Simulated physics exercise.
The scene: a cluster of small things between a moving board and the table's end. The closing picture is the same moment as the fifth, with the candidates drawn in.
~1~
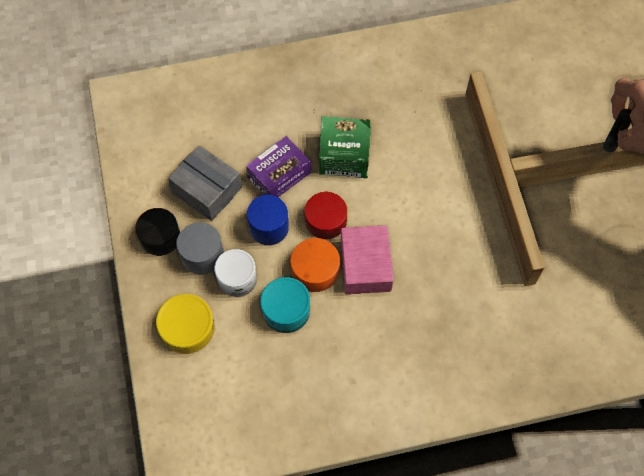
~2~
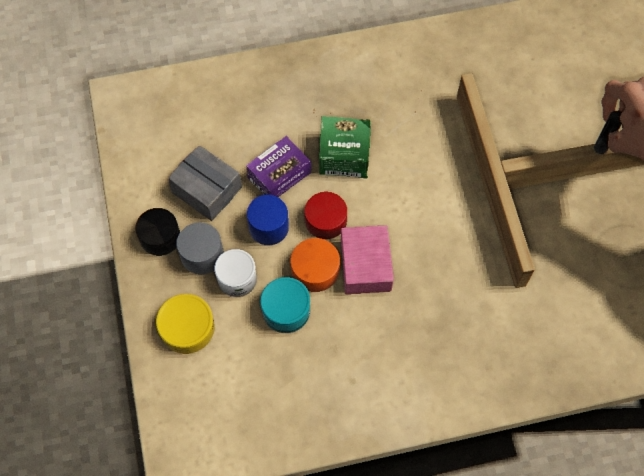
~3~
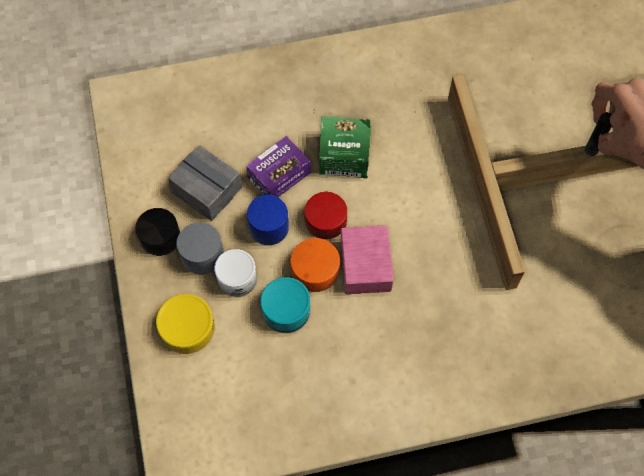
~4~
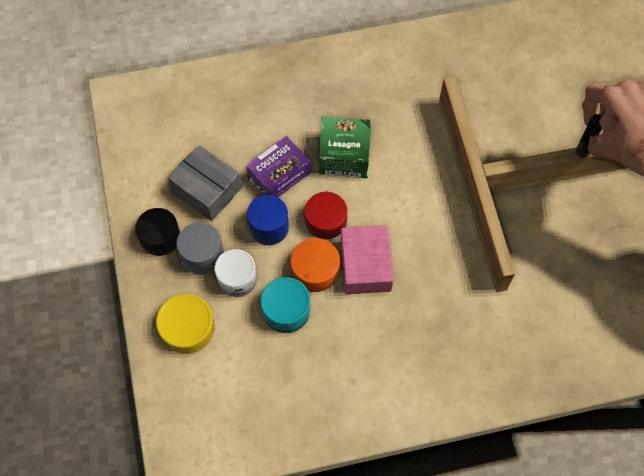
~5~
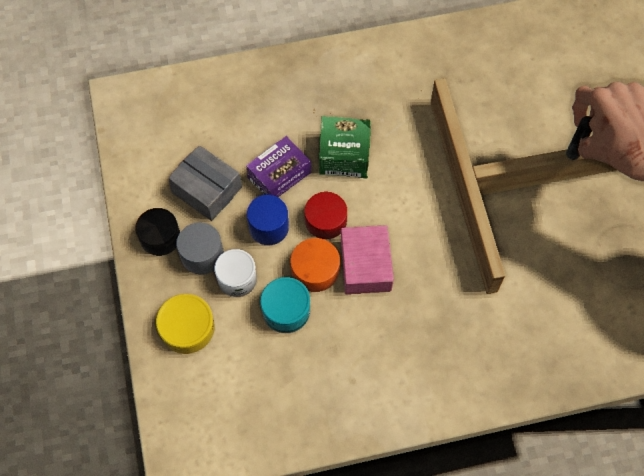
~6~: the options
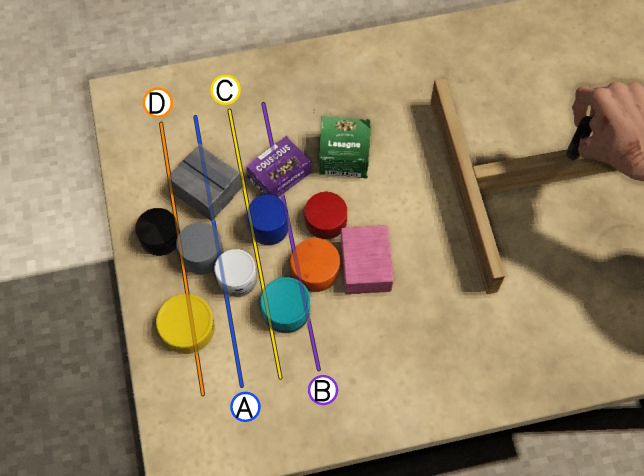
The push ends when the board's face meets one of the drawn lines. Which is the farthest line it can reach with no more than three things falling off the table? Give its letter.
A is the last line within the limit.
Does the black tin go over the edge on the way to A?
Yes.
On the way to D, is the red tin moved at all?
By then, yes.
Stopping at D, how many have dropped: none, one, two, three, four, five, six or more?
Six or more.
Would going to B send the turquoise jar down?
By then, no.
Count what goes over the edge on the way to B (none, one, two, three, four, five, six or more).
The count is none.
On the marked copy, A at (217, 243); B at (289, 228); C at (253, 236); D at (181, 250).
Following A. Soon after the start, board (379, 191); green packet (333, 150); pink block (362, 261).
Later, board (290, 209); black tin (142, 239); grey box (145, 192).
In the end, board (219, 223); grey box over the edge; white jar over the edge; three fallen.
As for the rest, B is within the limit but short; C is within the limit but short; D drops six.
